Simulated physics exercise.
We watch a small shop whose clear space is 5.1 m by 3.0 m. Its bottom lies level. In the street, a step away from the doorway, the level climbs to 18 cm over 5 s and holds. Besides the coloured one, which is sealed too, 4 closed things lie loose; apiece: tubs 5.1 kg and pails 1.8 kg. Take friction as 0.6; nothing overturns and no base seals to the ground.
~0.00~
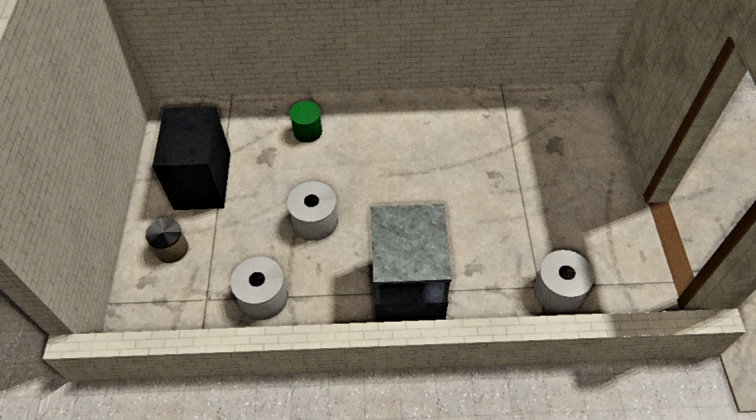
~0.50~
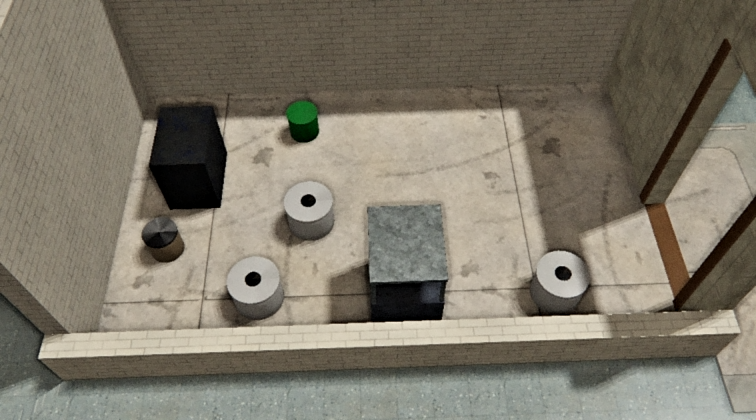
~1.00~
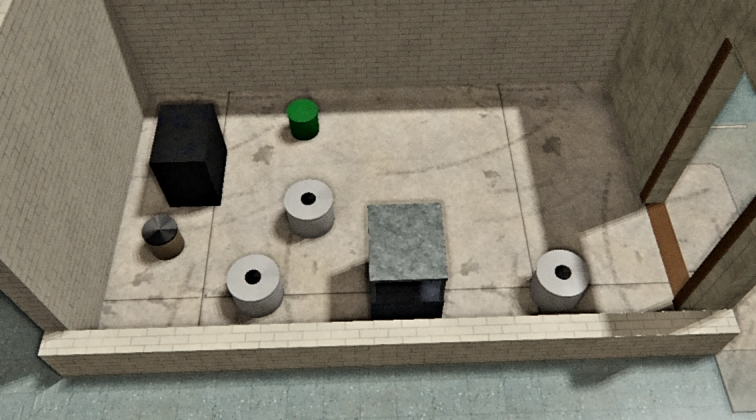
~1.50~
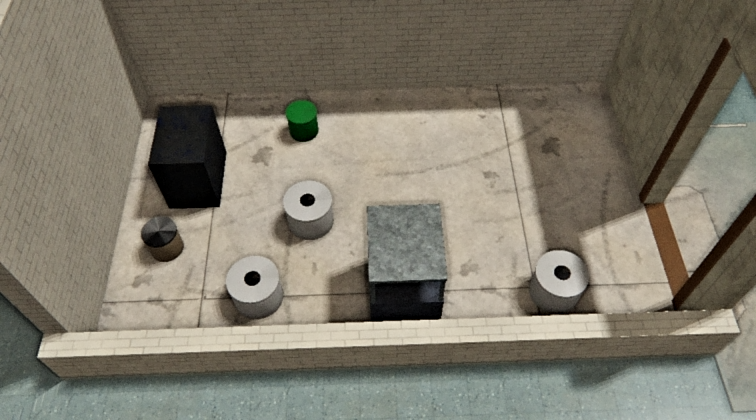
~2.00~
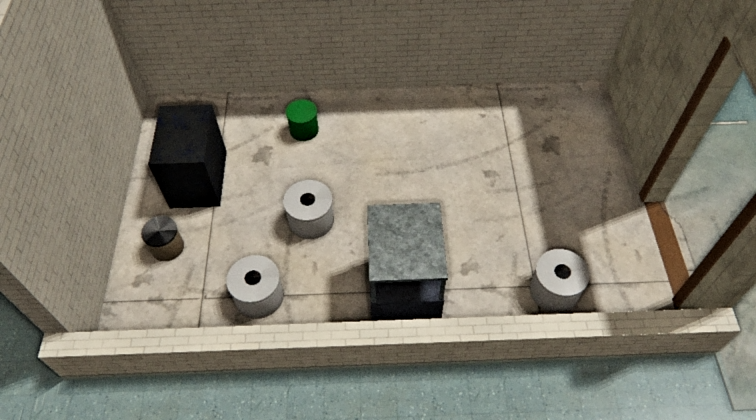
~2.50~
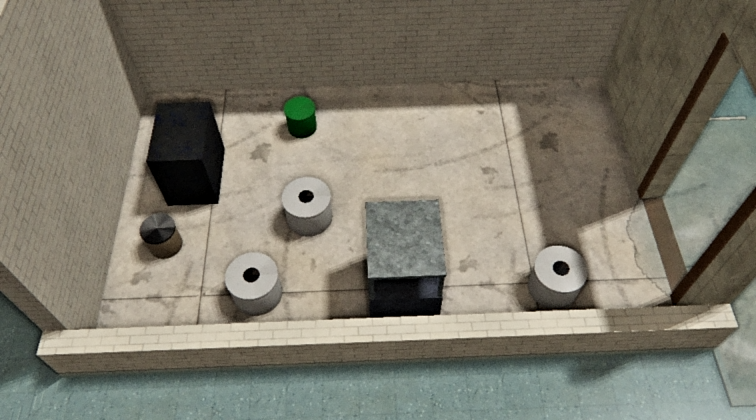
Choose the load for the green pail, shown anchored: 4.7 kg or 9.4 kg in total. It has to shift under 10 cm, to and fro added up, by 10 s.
For it, only the larger load is enough.
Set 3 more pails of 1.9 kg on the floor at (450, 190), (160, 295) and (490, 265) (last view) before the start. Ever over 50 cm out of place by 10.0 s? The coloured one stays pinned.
In that order: Past it, short of it, more.
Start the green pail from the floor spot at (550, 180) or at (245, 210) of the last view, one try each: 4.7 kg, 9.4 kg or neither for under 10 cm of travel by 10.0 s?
In that order: It takes the larger; either load holds.
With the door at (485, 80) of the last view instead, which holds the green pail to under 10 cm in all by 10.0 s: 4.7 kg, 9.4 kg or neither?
Then the lower weight is enough.
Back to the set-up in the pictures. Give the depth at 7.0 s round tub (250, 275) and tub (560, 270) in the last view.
About 3 and 11 cm.
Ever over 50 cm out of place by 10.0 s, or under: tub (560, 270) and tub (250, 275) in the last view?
In that order: Over, less.
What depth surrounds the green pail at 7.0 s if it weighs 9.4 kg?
About 4 cm.
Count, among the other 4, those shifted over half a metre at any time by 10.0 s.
I count 1.
After 3.5 s the green pail would be 0 cm from its start with 4.7 kg and 0 cm from its start with 9.4 kg; 0 cm of water round it then.
After 4.5 s the green pail would be 0 cm from its start with 4.7 kg and 0 cm from its start with 9.4 kg; 0 cm of water round it then.
After 7.0 s the green pail would be 0 cm from its start with 4.7 kg and 0 cm from its start with 9.4 kg; 4 cm of water round it then.
After 10.0 s the green pail would be 95 cm from its start with 4.7 kg and 1 cm from its start with 9.4 kg; 6 cm of water round it then.
